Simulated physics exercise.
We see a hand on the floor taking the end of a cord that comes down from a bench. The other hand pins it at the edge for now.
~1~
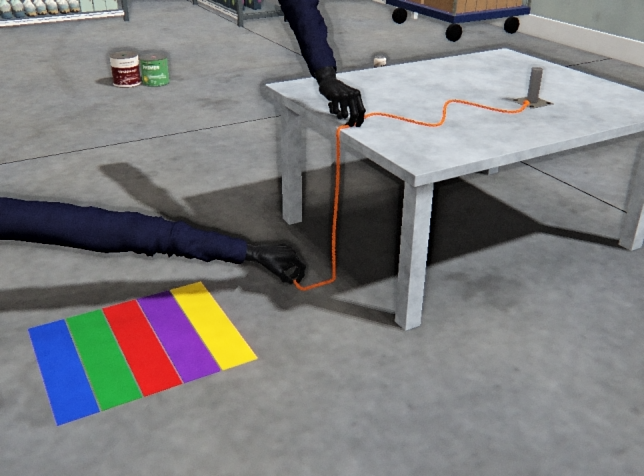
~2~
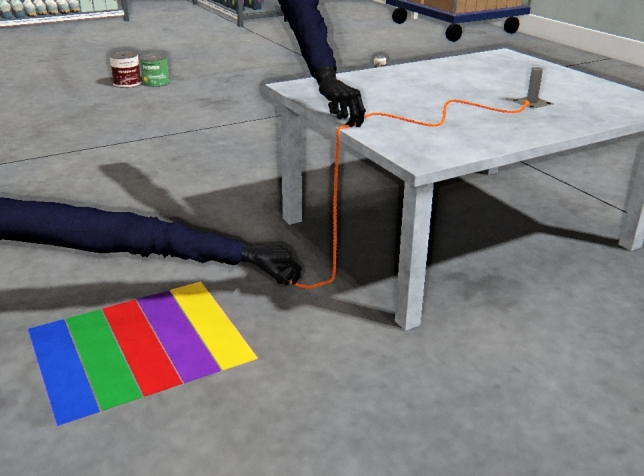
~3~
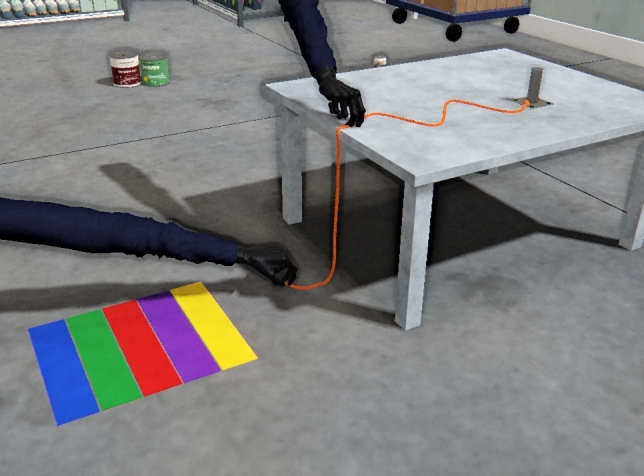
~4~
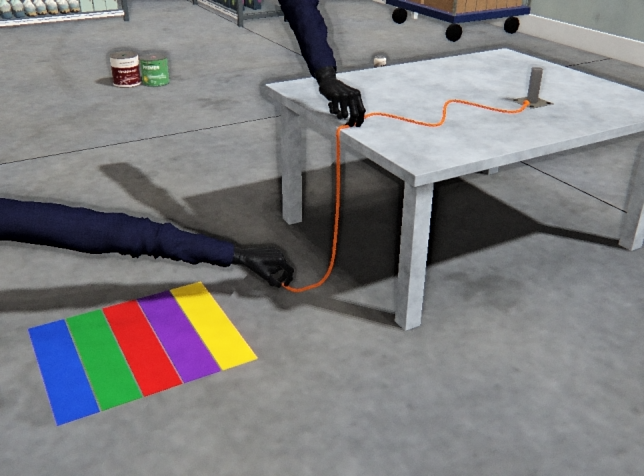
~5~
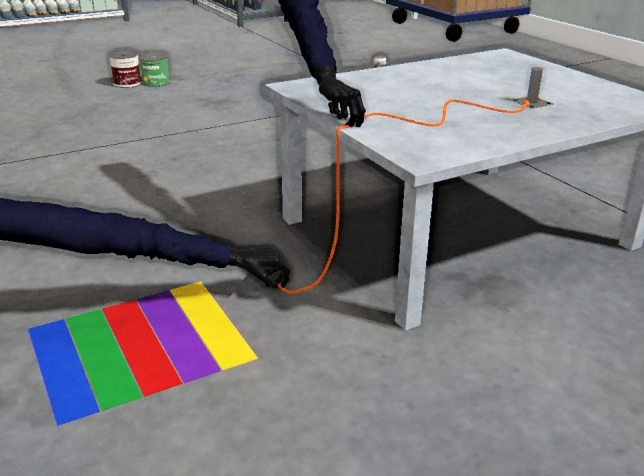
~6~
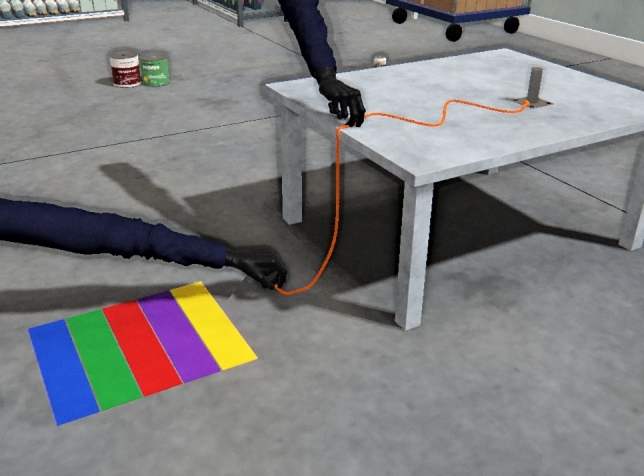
A gloved hand near the floor slowly draws an orange cord's end slightly left.
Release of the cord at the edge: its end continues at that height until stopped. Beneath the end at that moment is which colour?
Beneath it is blue.
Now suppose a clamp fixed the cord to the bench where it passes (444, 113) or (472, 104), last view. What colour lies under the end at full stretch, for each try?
Red; green.
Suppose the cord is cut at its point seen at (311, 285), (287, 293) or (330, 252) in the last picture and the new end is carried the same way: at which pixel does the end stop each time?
Roughly at (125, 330) for the first, (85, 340) for the second and (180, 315) for the third.
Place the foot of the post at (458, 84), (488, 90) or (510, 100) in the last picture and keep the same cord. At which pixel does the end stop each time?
Taking the tries in turn, you get (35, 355), (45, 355) and (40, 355).
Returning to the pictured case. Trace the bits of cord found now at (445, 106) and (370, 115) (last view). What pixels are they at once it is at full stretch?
Result - first point (422, 118), second point (303, 164).
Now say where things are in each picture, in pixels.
In the first frame, end (295, 281); yellow (229, 348); purple (193, 360); red (154, 372); green (115, 385); blue (72, 399).
In the second frame, end (291, 282); cord through (512, 112) (446, 105) (418, 123) (358, 123) (336, 186) (335, 260).
In the third frame, end (286, 283).
In the fourth frame, end (283, 284); cord through (512, 112) (446, 105) (418, 123) (358, 123) (338, 185) (333, 261).
In the fifth frame, end (279, 285).
In the sixth frame, end (276, 286); cord through (512, 112) (446, 105) (418, 123) (358, 123) (338, 186) (326, 261).
Soon after, end near (125, 330); over red.
Then, end near (86, 342); over green.
At full stretch, end near (62, 349); over blue. The blue one.
